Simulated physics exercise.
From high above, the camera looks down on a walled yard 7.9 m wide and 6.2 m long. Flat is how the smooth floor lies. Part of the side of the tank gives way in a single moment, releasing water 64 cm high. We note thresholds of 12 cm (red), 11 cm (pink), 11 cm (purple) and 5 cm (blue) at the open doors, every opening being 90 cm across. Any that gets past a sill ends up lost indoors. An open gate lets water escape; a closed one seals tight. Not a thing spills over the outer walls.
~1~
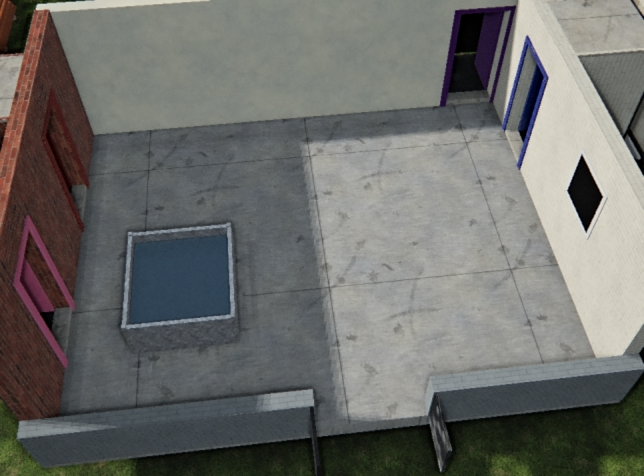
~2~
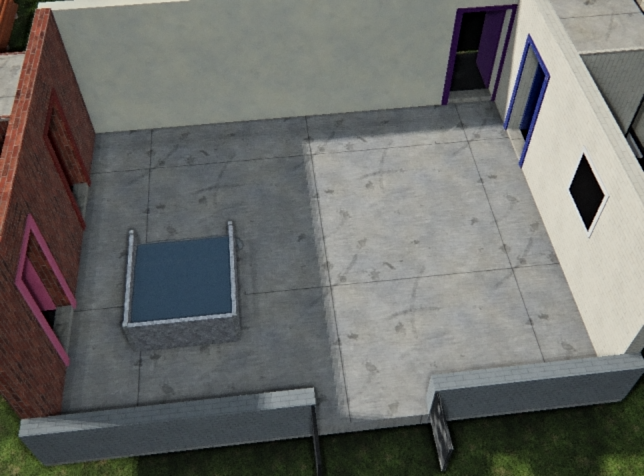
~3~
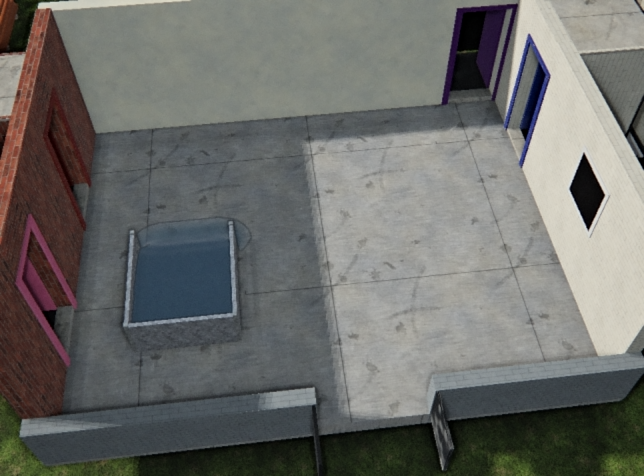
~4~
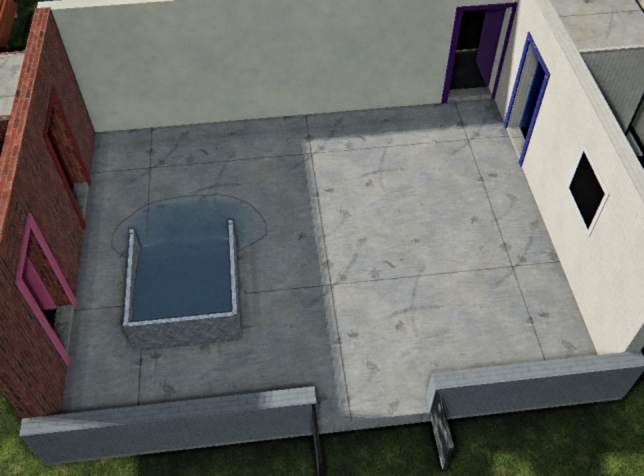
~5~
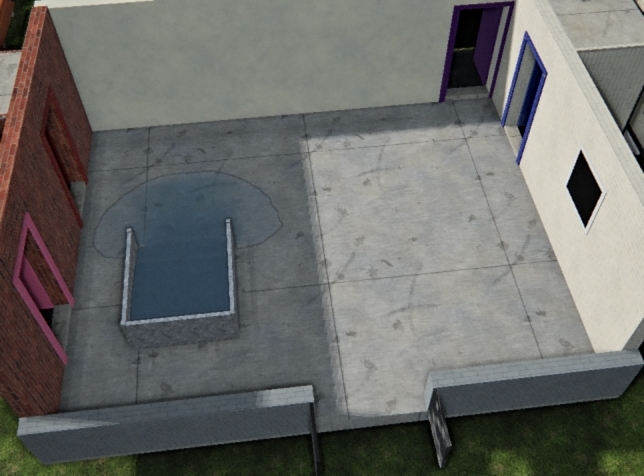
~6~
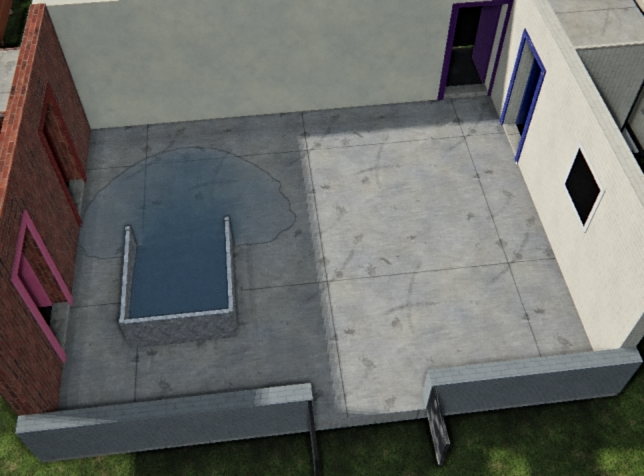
Walled concrete yard seen from above, with a stone-edged water tank losing its far side and water spreading across the floor behind it.
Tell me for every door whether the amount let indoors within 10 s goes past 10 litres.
Outcome: At the red door the amount will stay short of the limit; at the pink door the amount will stay short of the limit; at the purple door the amount will stay short of the limit; at the blue door the amount will climb above the limit.
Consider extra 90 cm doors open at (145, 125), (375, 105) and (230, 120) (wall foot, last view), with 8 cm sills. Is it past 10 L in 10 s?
Well, the first is on the high side, the second is on the low side, and the third is on the high side.
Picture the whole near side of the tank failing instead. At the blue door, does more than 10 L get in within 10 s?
Against that limit: Blue short of it.
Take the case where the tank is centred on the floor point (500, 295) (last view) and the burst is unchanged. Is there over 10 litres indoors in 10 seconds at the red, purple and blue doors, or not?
Against the limit, the red door stays within it, the purple door exceeds it and the blue door exceeds it.
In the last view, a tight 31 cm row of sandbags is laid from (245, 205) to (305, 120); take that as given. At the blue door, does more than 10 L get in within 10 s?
Well, at blue the limit is respected.
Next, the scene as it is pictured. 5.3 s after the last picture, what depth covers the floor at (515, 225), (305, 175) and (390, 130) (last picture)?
4, 5, 4 cm.
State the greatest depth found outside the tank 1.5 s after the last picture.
Some 36 cm deep.
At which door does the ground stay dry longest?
Last: Pink.
Then, 0.7 s after the last picture water covers 25 % of the floor and is deepest (30 cm) near (176, 124); red door 10 cm at the sill, 0 L in, pink door not reached, purple door not reached, blue door not reached.
Then, 1.5 s after the last picture water covers 30 % of the floor and is deepest (36 cm) near (100, 137); red door 10 cm at the sill, 0 L in, pink door not reached, purple door not reached, blue door not reached.
Then, 2.8 s after the last picture water covers 35 % of the floor and is deepest (18 cm) near (146, 181); red door 13 cm at the sill, 1 L in, pink door not reached, purple door 3 cm at the sill, 0 L in, blue door not reached.
Then, 5.3 s after the last picture water covers 65 % of the floor and is deepest (10 cm) near (462, 112); red door 7 cm at the sill, 3 L in, pink door 3 cm at the sill, 0 L in, purple door 8 cm at the sill, 1 L in, blue door 9 cm at the sill, 23 L in.
Then, 9.3 s after the last picture water covers 85 % of the floor and is deepest (10 cm) near (577, 364); red door 3 cm at the sill, 3 L in, pink door 3 cm at the sill, 0 L in, purple door 6 cm at the sill, 1 L in, blue door 6 cm at the sill, 50 L in.
